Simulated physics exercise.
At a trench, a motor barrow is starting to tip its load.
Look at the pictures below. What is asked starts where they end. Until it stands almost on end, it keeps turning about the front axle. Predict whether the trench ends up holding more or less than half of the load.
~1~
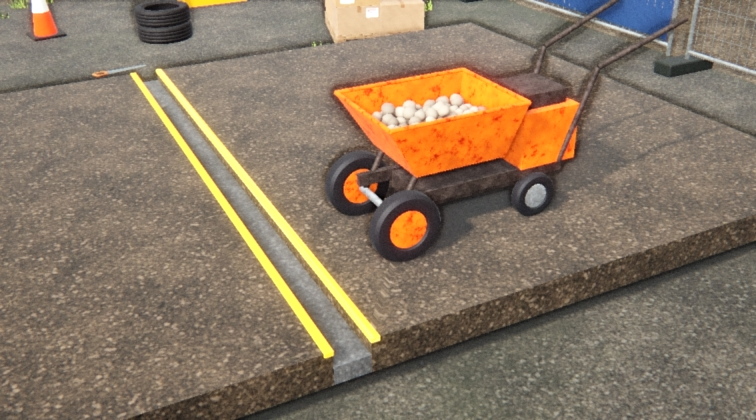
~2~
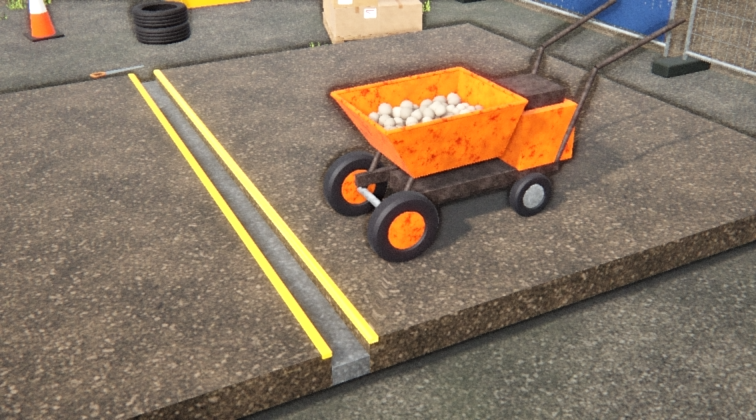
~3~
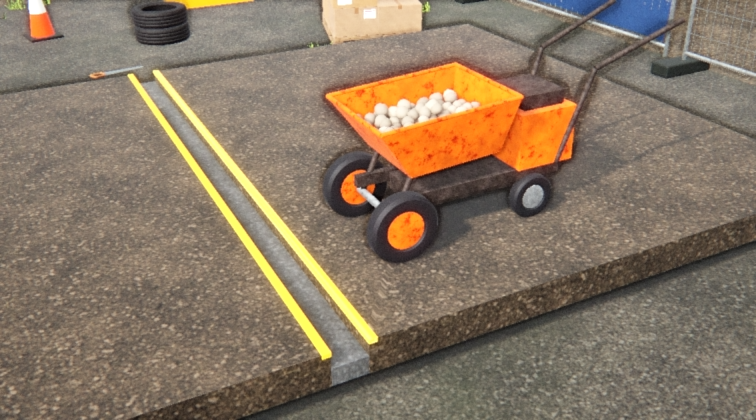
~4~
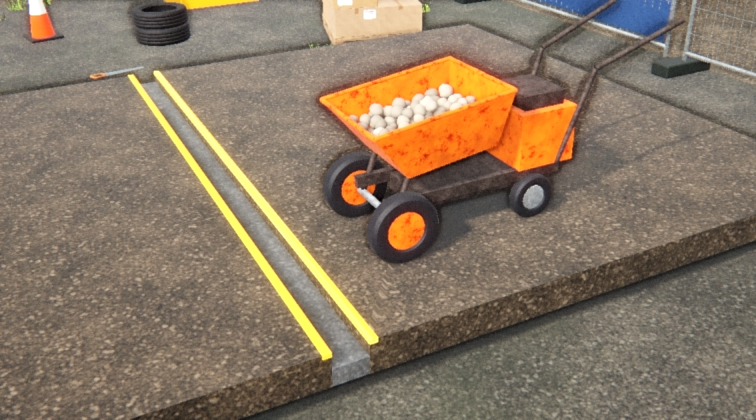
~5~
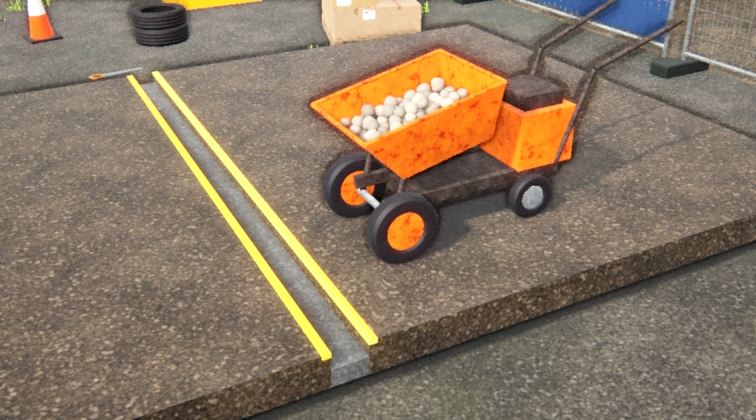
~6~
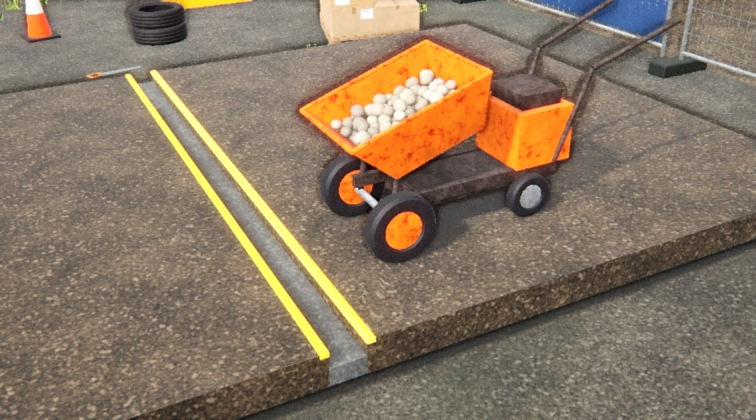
The trench holds less than half.
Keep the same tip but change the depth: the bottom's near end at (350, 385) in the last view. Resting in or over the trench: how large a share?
The share would be roughly 30 per cent.
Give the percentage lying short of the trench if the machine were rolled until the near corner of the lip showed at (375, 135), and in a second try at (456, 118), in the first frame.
You'd get 0 in a hundred the first time and 50 in a hundred the second.
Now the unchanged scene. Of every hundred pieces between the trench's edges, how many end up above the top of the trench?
15 per cent, near enough.
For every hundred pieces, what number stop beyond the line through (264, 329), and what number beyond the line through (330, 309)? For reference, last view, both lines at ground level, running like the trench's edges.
Result, first then second: 40 %, 100 %.
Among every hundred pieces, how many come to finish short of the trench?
I'd put it at some 0 per cent of the load.
Soon after the last picture, skip tipped steeply; all in the skip.
A little later, skip tipped right over; most in the skip; a stray few in or heaped over the trench; a small part beyond it; a small part falling.
Later still, skip tipped right over; a small part in the skip; a small part in or heaped over the trench; most beyond it.
By the end, skip tipped right over; about a quarter in or heaped over the trench; most beyond it.
